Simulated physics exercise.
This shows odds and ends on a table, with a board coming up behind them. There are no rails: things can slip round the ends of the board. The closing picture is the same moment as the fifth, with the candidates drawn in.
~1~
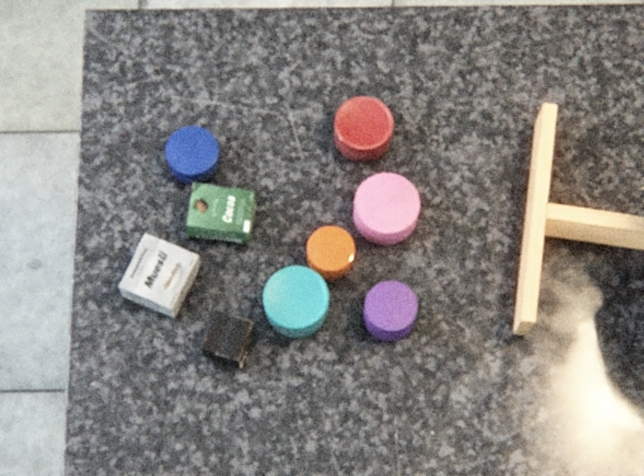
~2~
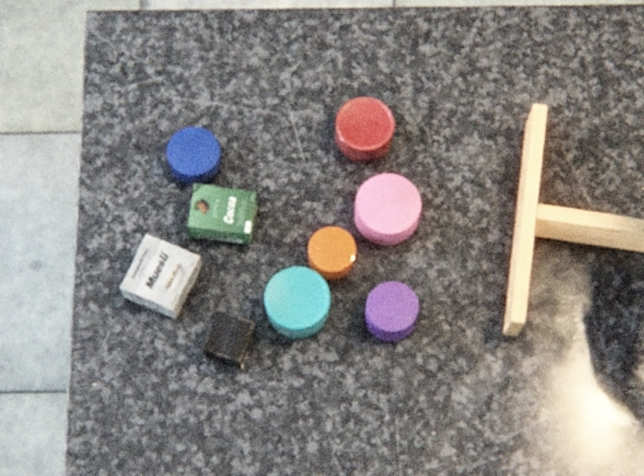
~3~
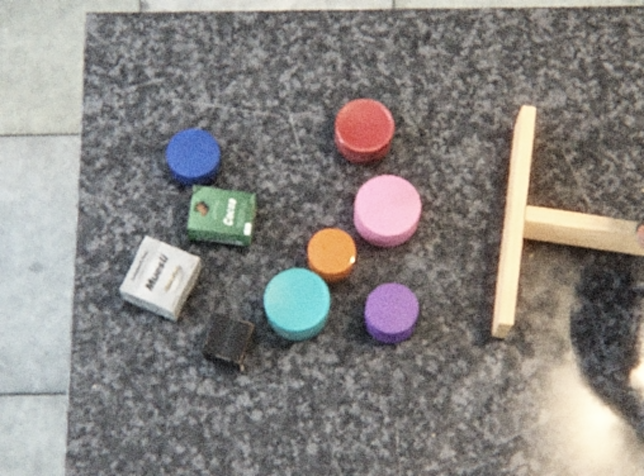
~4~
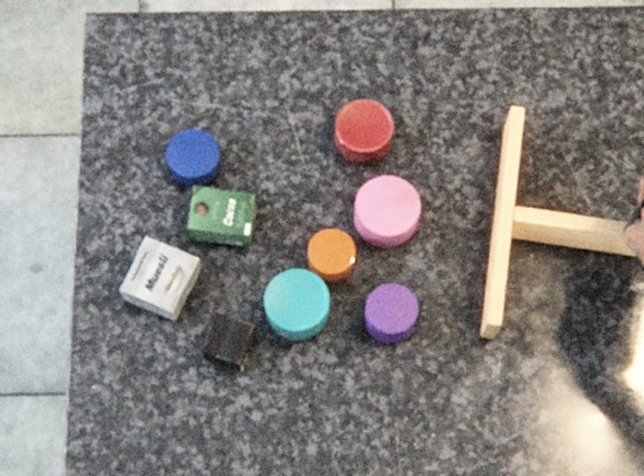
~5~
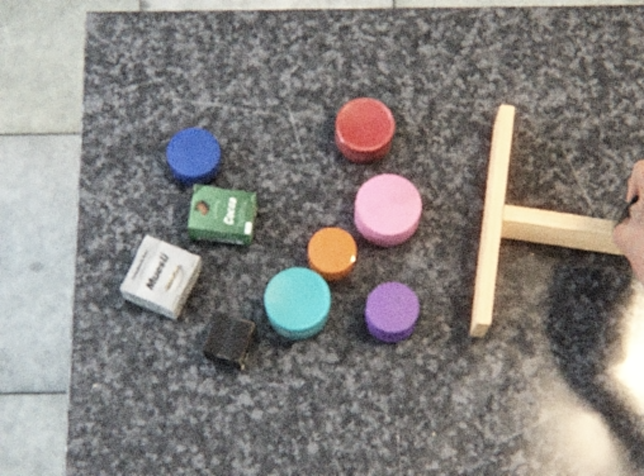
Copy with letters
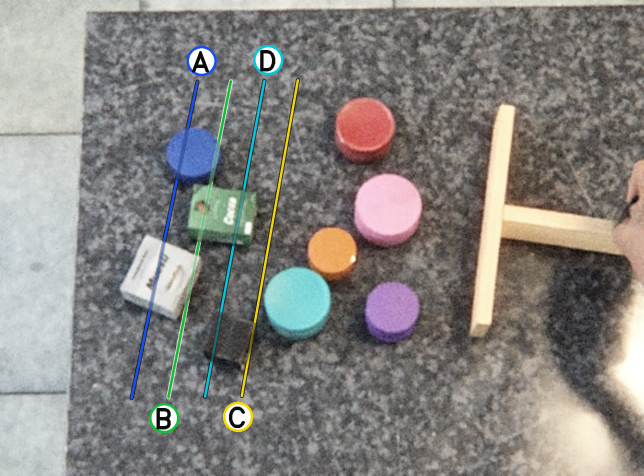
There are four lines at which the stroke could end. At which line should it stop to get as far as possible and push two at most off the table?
The farthest such stop is A.
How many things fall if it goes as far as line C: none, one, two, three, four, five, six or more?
The count is none.
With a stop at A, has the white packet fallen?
Yes.
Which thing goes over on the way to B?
It is the white packet.
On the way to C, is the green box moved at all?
By then, yes.
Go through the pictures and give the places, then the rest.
Board (540, 209); white packet (160, 276); blue pot (194, 156), in the first frame.
Board (530, 210); pink tin (388, 210), in the second frame.
Board (518, 212); turquoise jar (298, 305), in the third frame.
Board (506, 212); purple tin (392, 314), in the fourth frame.
Board (496, 211); green box (223, 215); white packet (162, 278); blue pot (195, 158), in the fifth frame.
On the marked copy, A at (166, 233); B at (201, 232); C at (271, 231); D at (236, 232).
With A. Early on, board (377, 213); red jar (354, 130); purple tin (330, 306).
Further on, board (257, 215); white packet (98, 266); turquoise jar (156, 284).
At the end, board (167, 216); turquoise jar over the edge; white packet over the edge; two fallen.
As for the rest, B is within the limit but short; C is within the limit but short; D is within the limit but short.
